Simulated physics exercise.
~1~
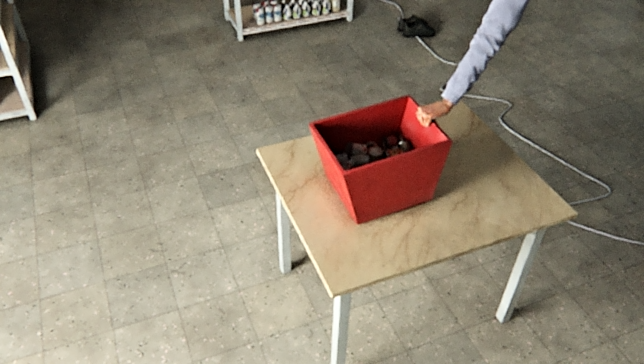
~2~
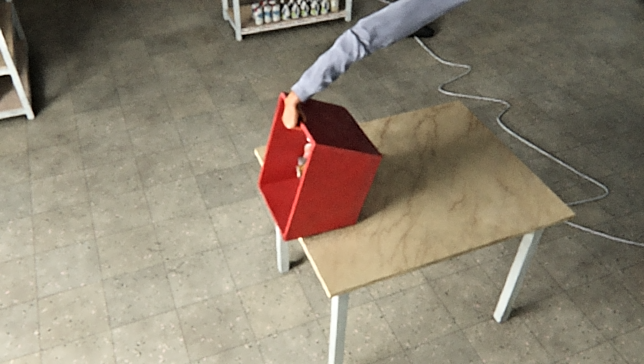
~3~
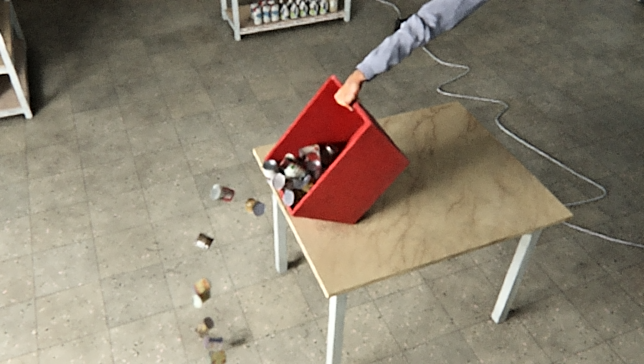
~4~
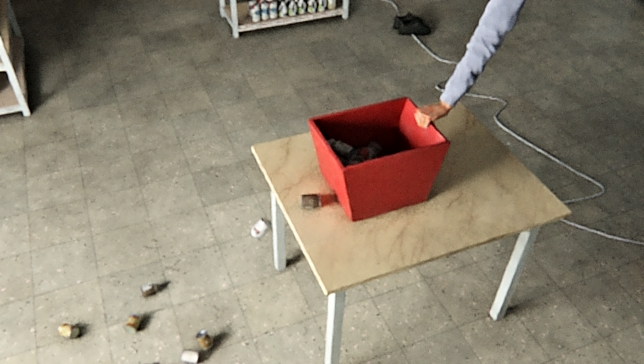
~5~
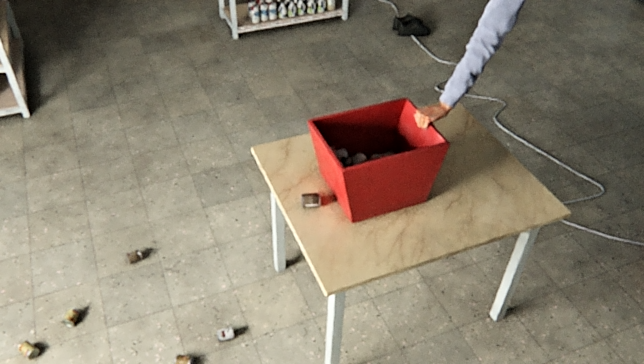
A red tub is tipped left by a hand, spills some small tins, then settles flat.
